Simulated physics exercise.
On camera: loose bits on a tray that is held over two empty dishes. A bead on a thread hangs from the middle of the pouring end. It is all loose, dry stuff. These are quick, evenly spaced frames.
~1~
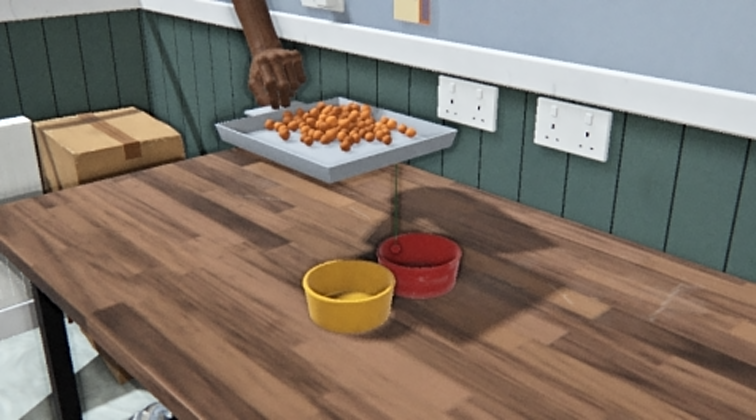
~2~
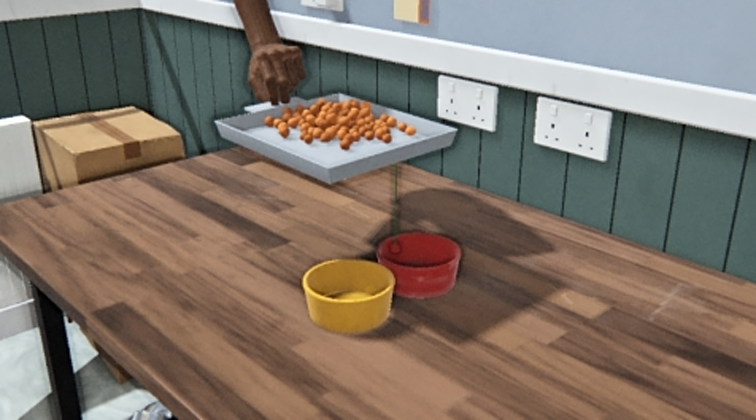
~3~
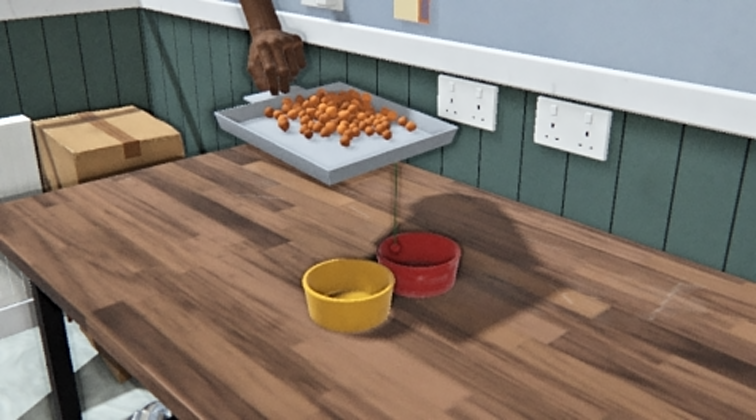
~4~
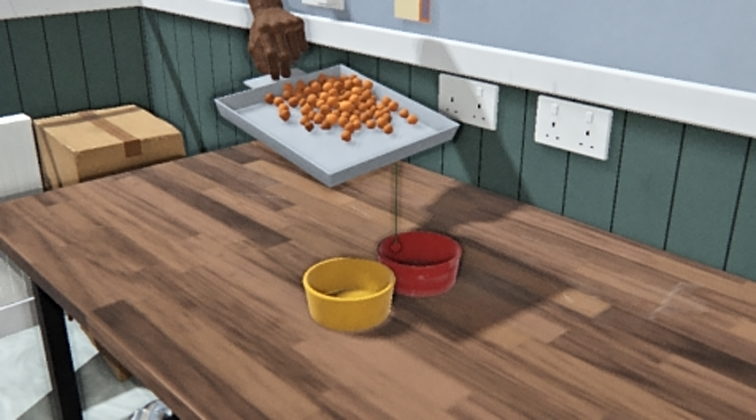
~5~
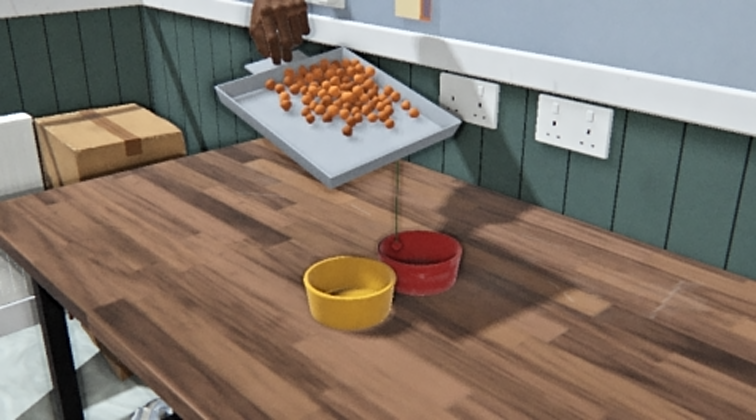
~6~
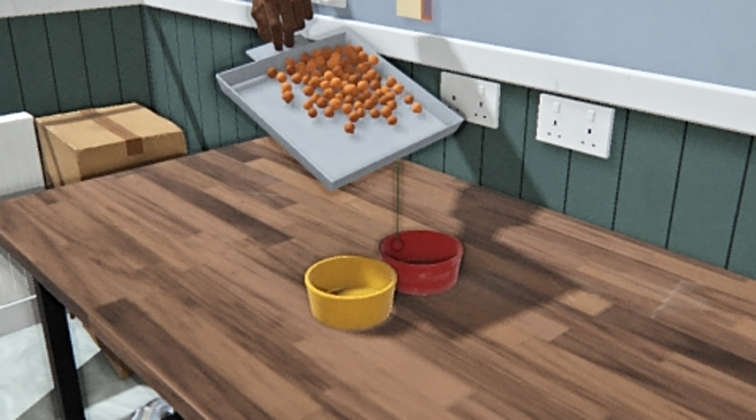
On a wooden table, a yellow dish and a red dish sat empty while a hand above them raised the back of a grey tray of orange-brown coated peanuts, slanting it gradually toward its front left corner.
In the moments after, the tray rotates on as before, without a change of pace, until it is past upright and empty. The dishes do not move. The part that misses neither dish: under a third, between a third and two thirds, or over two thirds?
Together they catch from one third to two thirds.
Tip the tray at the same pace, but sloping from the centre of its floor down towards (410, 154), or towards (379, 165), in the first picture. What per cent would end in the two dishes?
The first gives 30 %, the second 30 %.
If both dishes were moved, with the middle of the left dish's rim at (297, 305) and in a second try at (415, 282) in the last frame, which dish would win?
The first try: The right dish. The second: The left dish.
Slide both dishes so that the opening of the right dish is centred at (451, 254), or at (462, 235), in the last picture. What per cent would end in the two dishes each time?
Roughly 60 per cent, and 10 per cent.
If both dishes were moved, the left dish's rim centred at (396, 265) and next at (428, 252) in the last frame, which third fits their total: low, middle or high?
In turn: Less than a third; less than a third.
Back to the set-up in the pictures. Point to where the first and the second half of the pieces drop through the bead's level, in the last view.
Around (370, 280) and then (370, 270).
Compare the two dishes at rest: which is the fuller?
Fuller: The left-hand dish.
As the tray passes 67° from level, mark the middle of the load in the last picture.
Near (365, 152).
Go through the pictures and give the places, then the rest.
Corners of the pouring end at (329, 165) and (451, 130), level; middle of the load at (330, 126), coated peanuts; left dish at (379, 309); right dish at (448, 277); bead on its thread at (396, 249), in the first frame.
Corners of the pouring end at (329, 166) and (451, 129), level; middle of the load at (330, 123), in the second frame.
Corners of the pouring end at (329, 168) and (452, 127), tipped barely, lowest at the left corner; middle of the load at (330, 115), in the third frame.
Corners of the pouring end at (331, 171) and (453, 124), tipped a little, lowest at the left corner; middle of the load at (331, 104), in the fourth frame.
Corners of the pouring end at (332, 173) and (455, 121), tipped clearly, lowest at the left corner; middle of the load at (332, 92), in the fifth frame.
Corners of the pouring end at (333, 177) and (457, 119), tipped clearly, lowest at the left corner; middle of the load at (335, 82), a small part on the move; left dish at (381, 305); right dish at (450, 273), in the sixth frame.
Soon, tray tipped steeply; most on the tray; a small part in the air.
A while on, tray tipped past a quarter turn; about half on the tray; about a quarter in the left dish; about a quarter outside both; a small part in the air.
Towards the end, tray tipped past a quarter turn; about half in the left dish; about half outside both.
Finally, tray tipped past a quarter turn; about half in the left dish; none in the right dish; about half outside both.
